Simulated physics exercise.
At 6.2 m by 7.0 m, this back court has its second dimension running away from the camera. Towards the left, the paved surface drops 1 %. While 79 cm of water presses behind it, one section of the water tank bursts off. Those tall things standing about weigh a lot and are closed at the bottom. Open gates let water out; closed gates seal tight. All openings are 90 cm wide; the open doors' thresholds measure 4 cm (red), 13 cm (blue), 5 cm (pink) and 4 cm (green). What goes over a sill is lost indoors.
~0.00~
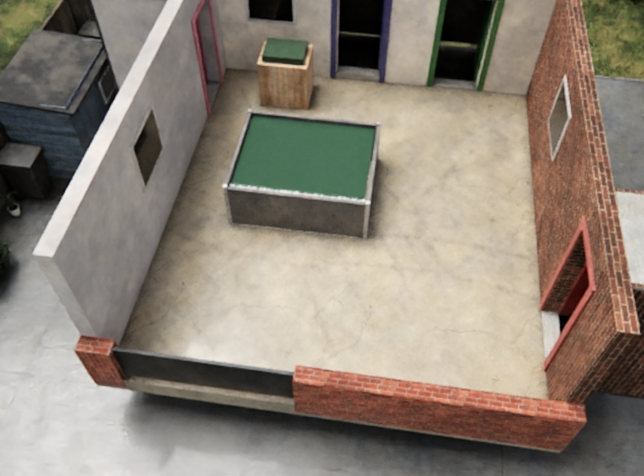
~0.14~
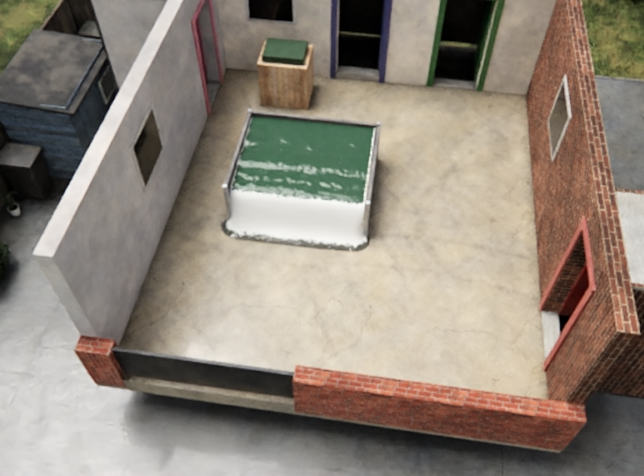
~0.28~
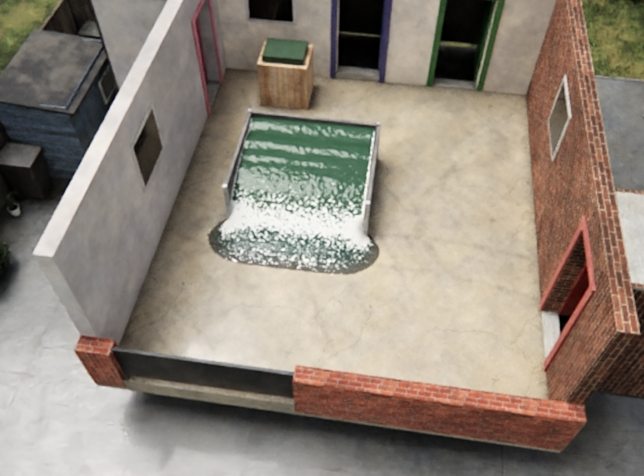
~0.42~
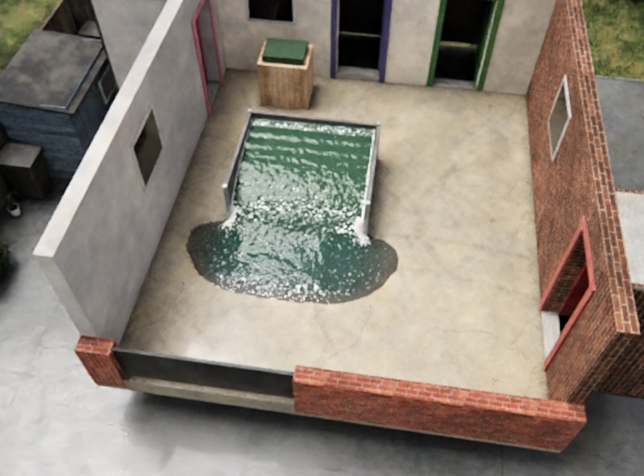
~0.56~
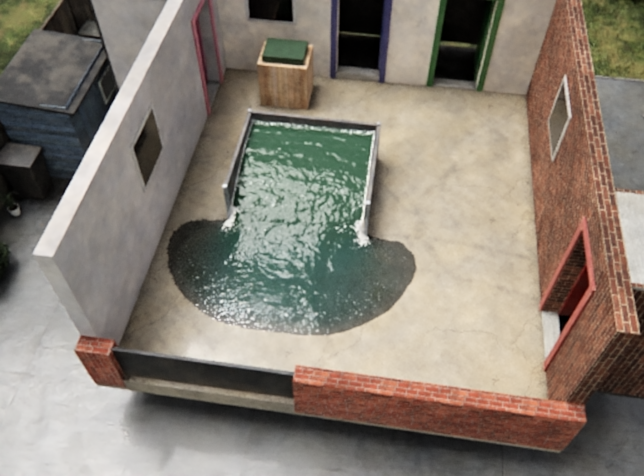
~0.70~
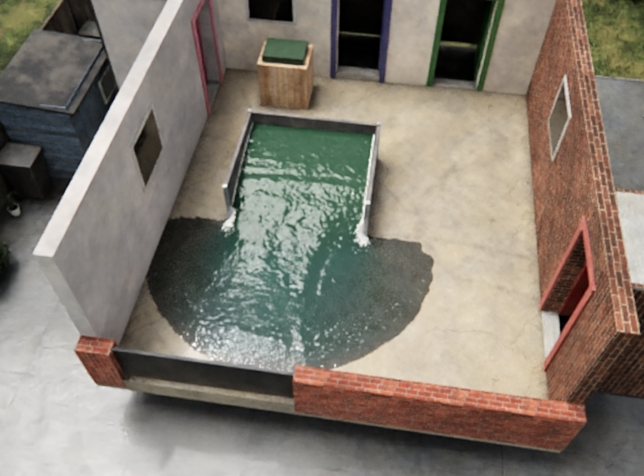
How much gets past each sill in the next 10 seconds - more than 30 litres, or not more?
As I see it, at the red door the water let in will surpass the limit; at the blue door the water let in will remain short of the limit; at the pink door the water let in will surpass the limit; at the green door the water let in will surpass the limit.
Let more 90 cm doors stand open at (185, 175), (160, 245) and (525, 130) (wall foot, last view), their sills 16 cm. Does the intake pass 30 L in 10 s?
Taking them in order, the first gets too little, the second too little and the third too little.
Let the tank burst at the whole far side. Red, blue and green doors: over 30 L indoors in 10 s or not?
Red door doesn't reach it, blue door surpasses it, green door surpasses it.
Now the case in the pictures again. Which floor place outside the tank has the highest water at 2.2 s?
In the last picture, around (113, 363).
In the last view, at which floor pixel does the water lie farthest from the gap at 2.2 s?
Around (541, 422).
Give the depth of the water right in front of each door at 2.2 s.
Door by door in cm, red shows 0, blue shows 0, pink shows 0, green shows 0.
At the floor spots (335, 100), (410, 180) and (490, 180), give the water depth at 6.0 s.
I'd read it as roughly 1, 2 and 5 cm, in that order.
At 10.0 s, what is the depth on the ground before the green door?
Roughly 8.5 centimetres.
After 1.4 s water covers 35 % of the floor and is deepest (46 cm) near (125, 365); red door not reached, blue door not reached, pink door not reached, green door not reached.
After 2.2 s water covers 40 % of the floor and is deepest (53 cm) near (113, 363); red door not reached, blue door not reached, pink door not reached, green door not reached.
After 3.5 s water covers 50 % of the floor and is deepest (28 cm) near (541, 422); red door 16 cm at the sill, 44 L in, blue door not reached, pink door not reached, green door not reached.
After 6.0 s water covers 90 % of the floor and is deepest (24 cm) near (264, 87); red door 12 cm at the sill, 155 L in, blue door 3 cm at the sill, 0 L in, pink door 11 cm at the sill, 3 L in, green door 8 cm at the sill, 1 L in.
After 10.0 s water covers 100 % of the floor and is deepest (12 cm) near (317, 122); red door 4 cm at the sill, 203 L in, blue door 10 cm at the sill, 0 L in, pink door 10 cm at the sill, 108 L in, green door 8 cm at the sill, 84 L in.
